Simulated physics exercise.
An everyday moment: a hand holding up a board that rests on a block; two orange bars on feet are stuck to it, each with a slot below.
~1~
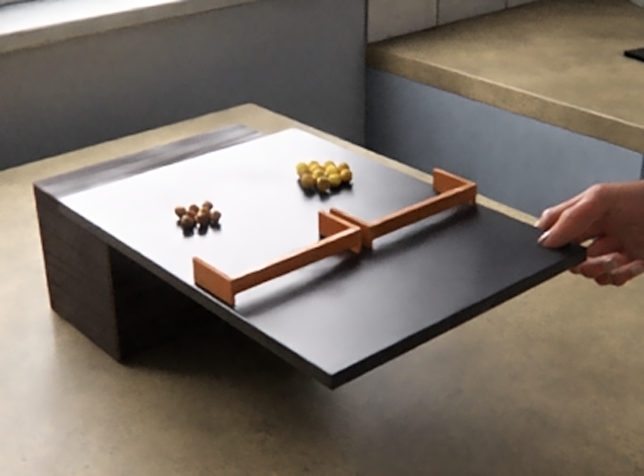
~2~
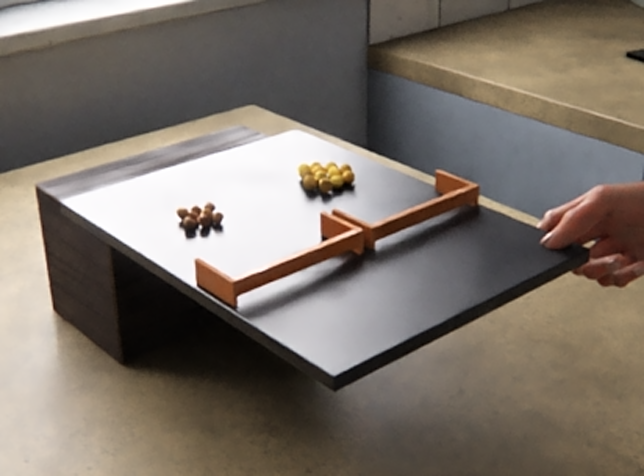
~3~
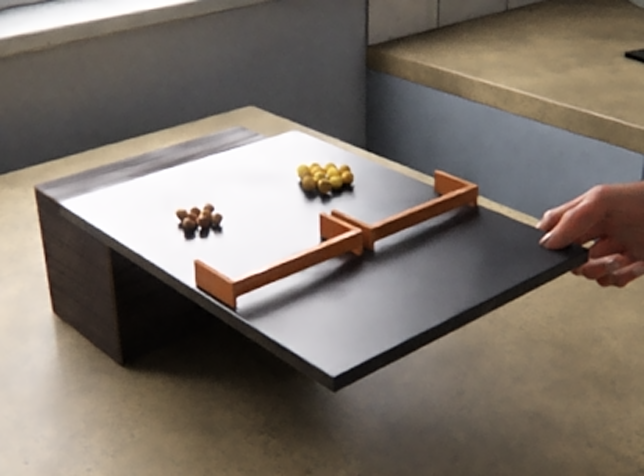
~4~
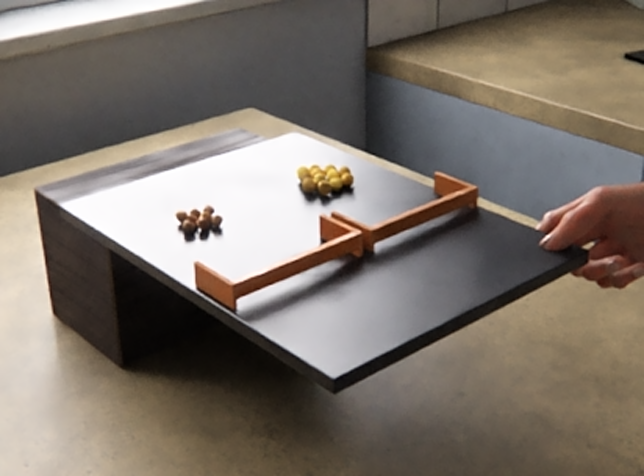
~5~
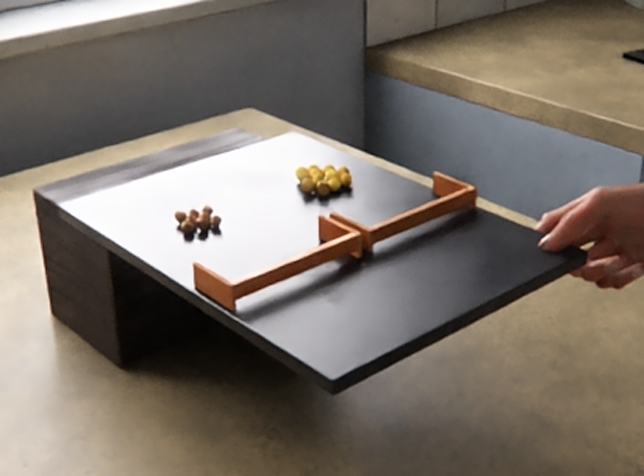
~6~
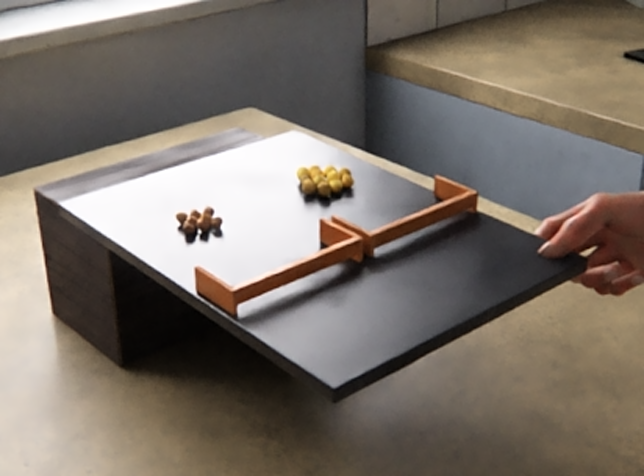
A hand at the right holds up the end of a dark board resting on a block, keeping it almost still before lowering that end very slightly. Two small clusters, one brown and one yellow, stay in place on the board behind two orange bars.
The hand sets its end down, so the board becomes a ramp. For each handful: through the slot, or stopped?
The nearer handful is stopped by its gate; the farther handful is stopped by its gate.
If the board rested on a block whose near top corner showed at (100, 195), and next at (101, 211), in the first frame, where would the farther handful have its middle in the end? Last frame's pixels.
At about (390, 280), and at (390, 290).
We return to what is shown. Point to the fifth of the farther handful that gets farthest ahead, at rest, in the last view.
At about (402, 301).
Then, 0.77 s on from there, board sloping at 15°; nearer handful where it was; farther handful where it was.
Then, 1.44 s on from there, board sloping at 26°; nearer handful has reached its gate; farther handful has reached its gate.
Then, 2.02 s on from there, board resting at 27°; nearer handful has reached its gate; farther handful has reached its gate.
In the end, board resting at 27°; nearer handful gathered behind its gate; farther handful gathered behind its gate.
